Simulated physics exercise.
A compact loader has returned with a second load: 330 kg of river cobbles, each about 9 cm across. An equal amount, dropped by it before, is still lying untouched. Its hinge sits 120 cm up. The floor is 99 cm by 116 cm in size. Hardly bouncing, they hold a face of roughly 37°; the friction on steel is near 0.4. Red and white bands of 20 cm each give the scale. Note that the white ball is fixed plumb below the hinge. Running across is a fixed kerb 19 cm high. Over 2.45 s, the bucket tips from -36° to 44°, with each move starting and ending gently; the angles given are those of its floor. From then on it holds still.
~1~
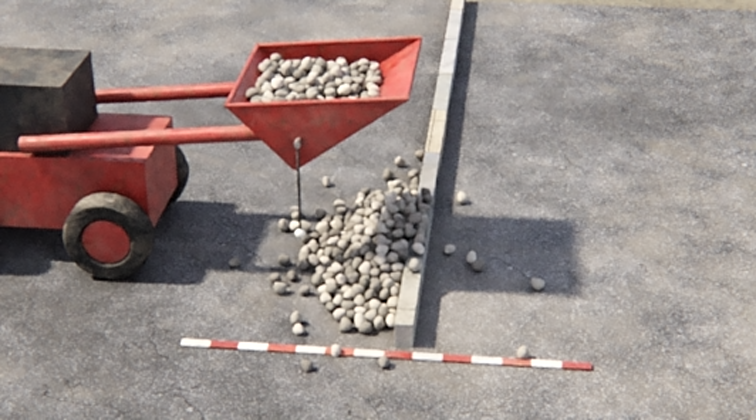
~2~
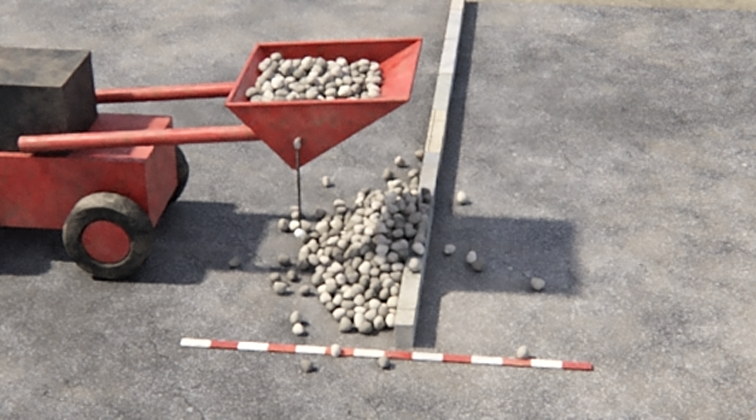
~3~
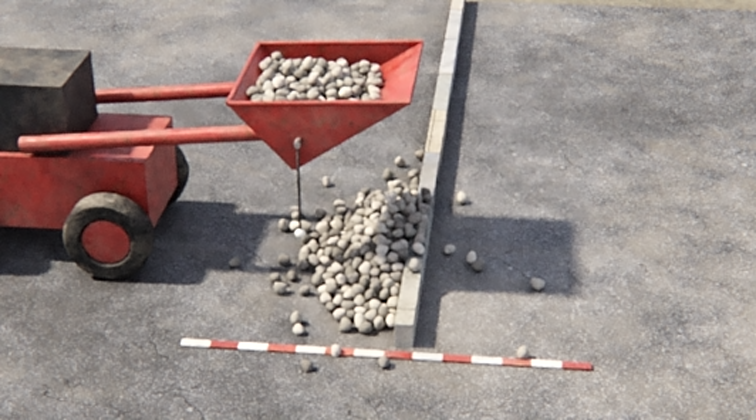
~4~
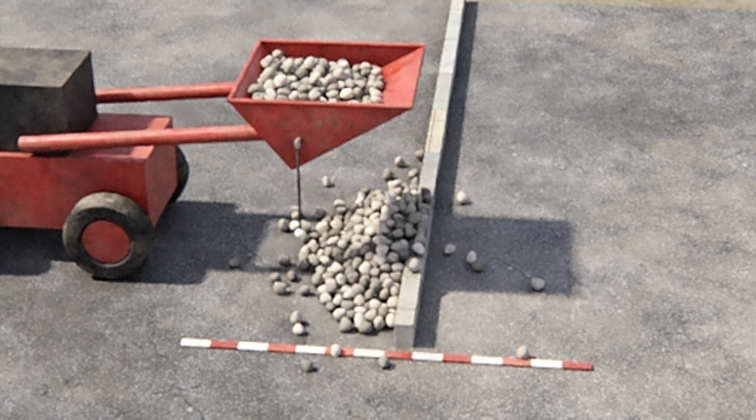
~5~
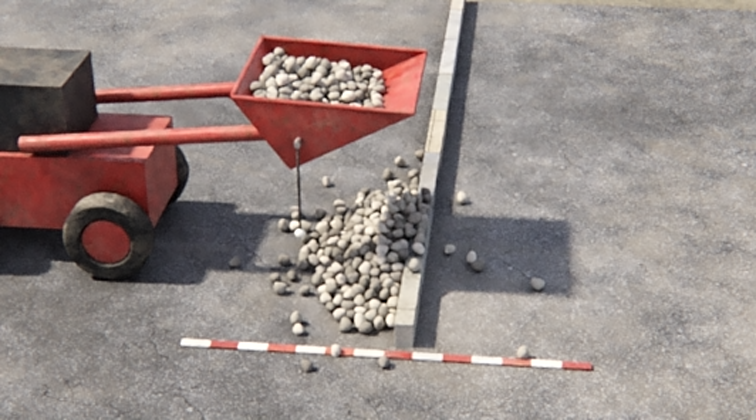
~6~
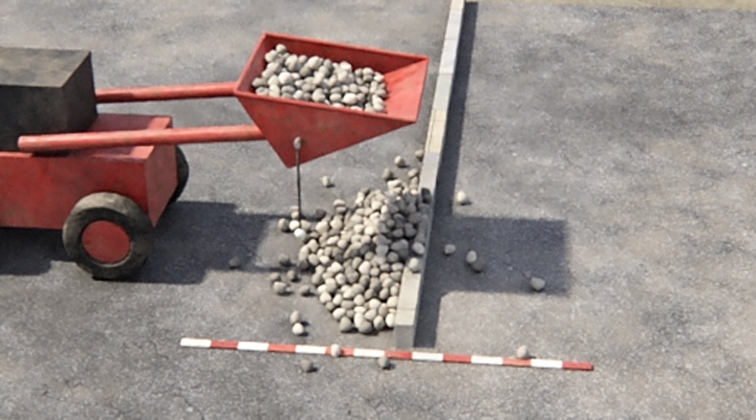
A red machine's bucket of stones tilts slightly rightward above a still pile beside a kerb.
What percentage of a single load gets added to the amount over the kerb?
67 %.
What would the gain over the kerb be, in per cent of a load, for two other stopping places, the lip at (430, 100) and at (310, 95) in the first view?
Close to 95 per cent, followed by close to 0 per cent.
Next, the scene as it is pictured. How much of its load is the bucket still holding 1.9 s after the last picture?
Some 5 %, roughly, is held.
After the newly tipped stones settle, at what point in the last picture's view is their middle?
Around (454, 248).
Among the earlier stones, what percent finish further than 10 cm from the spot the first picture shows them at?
Close to 5 in a hundred of them.
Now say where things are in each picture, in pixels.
In the first frame, the bucket is at -36°, its lip at (408, 99); the top of the load is at (314, 68). The earlier load is highest near (398, 219), 27 cm above ground level, 98 % on this side of the kerb, 2 % over the kerb.
In the second frame, the bucket is at -35°, its lip at (409, 100); the top of the load is at (309, 69).
The third frame shows lip at (410, 103), floor tilted -34°, highest stones at (309, 69).
The fourth frame shows lip at (412, 107), floor tilted -31°, highest stones at (304, 68).
In the fifth frame, the bucket is at -28°, its lip at (414, 114); the top of the load is at (299, 66).
In the sixth frame, the bucket is at -24°, its lip at (416, 121); the top of the load is at (285, 61).
Then, 1.2 s after the last picture the floor is at 32°; in per cent of one load, 95 in the bucket, 103 on this side of the kerb, 2 over the kerb; the foremost stones are at (471, 256).
Then, 1.9 s after the last picture the floor is at 44°; in per cent of one load, 3 in the bucket, 140 on this side of the kerb, 57 over the kerb; the foremost stones are at (534, 261).
Then, 2.3 s after the last picture the floor is at 44°; in per cent of one load, 0 in the bucket, 132 on this side of the kerb, 68 over the kerb; the foremost stones are at (585, 261).
Then, 4.9 s after the last picture the floor is at 44°; in per cent of one load, 0 in the bucket, 132 on this side of the kerb, 68 over the kerb; the foremost stones are at (618, 257). Net gain over the kerb, 67.
